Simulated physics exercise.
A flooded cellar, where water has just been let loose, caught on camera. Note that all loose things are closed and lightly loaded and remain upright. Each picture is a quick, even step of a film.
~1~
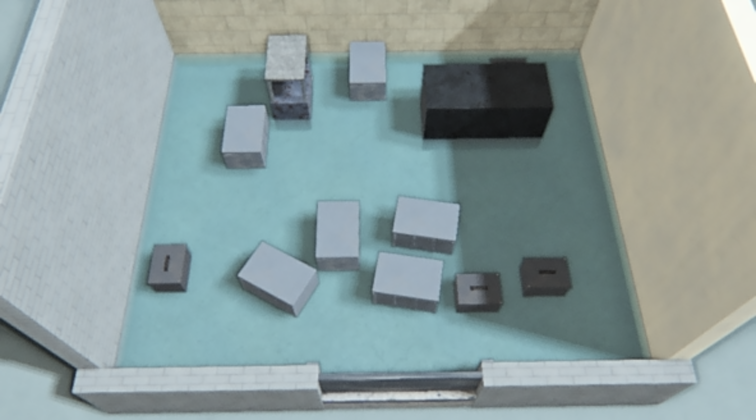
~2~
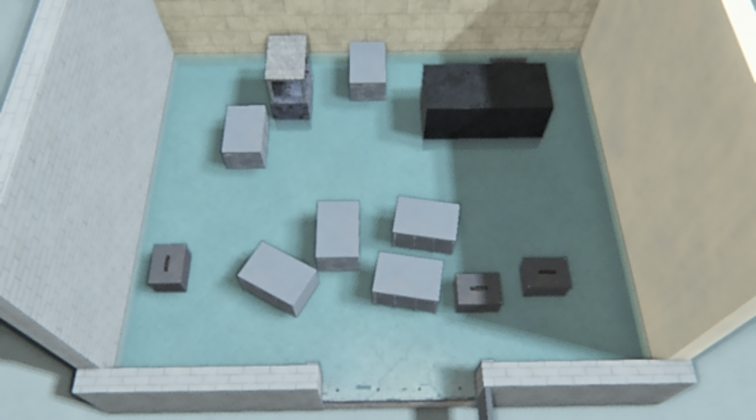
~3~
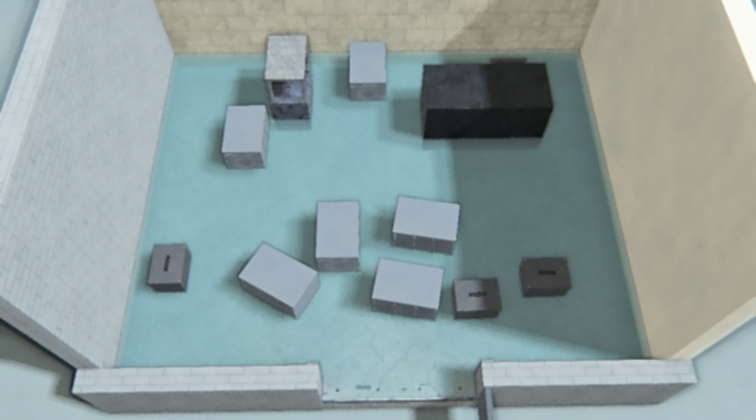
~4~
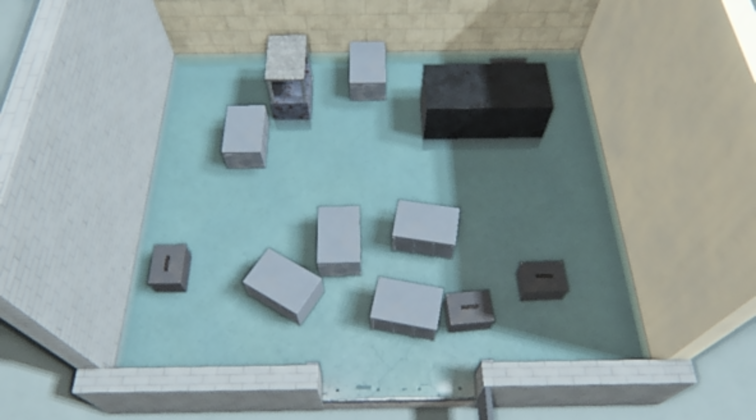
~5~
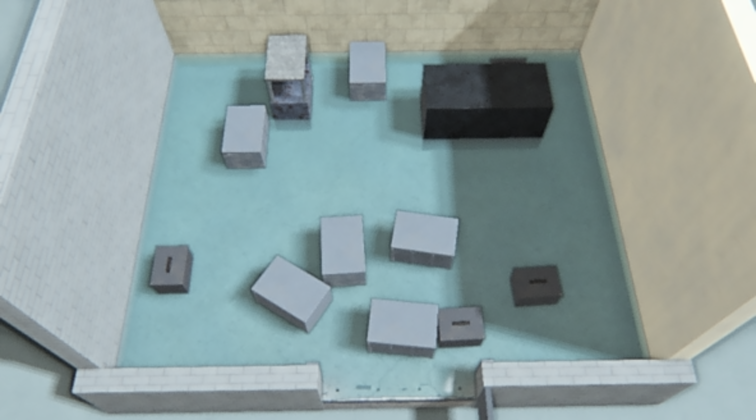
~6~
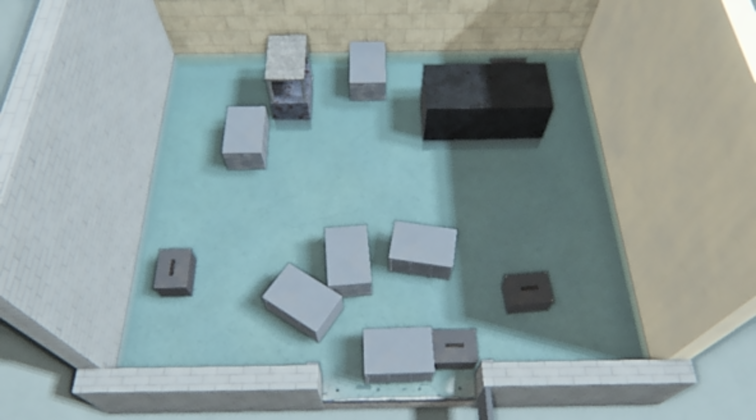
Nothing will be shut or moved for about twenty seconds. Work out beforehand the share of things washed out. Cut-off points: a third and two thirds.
At least two thirds.
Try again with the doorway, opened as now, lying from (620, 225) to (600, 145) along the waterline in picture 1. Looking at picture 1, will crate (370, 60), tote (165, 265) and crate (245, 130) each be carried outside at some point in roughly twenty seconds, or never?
Same order as asked: Never leaves, never leaves, never leaves.
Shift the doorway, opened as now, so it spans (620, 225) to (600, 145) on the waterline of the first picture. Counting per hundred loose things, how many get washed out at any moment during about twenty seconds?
That would be near 60 per cent of the things.
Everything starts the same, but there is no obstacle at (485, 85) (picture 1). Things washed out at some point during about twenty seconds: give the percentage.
It comes to some 70 per cent of the lot.
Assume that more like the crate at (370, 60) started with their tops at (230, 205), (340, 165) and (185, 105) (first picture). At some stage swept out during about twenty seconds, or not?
First escapes, second escapes, third doesn't escape.
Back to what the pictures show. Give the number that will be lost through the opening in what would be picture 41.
7.
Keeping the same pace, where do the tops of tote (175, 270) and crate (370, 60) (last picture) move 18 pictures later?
Estimate - first: (231, 321), second: (364, 99).
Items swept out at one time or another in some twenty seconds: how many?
The total here is 8.
A moment on, 3 of 10 are out; 7 afloat.
Next, 6 of 10 are out; 4 afloat.
Later, 7 of 10 are out; 3 afloat.
In the end, 8 of 10 are out; 2 afloat.
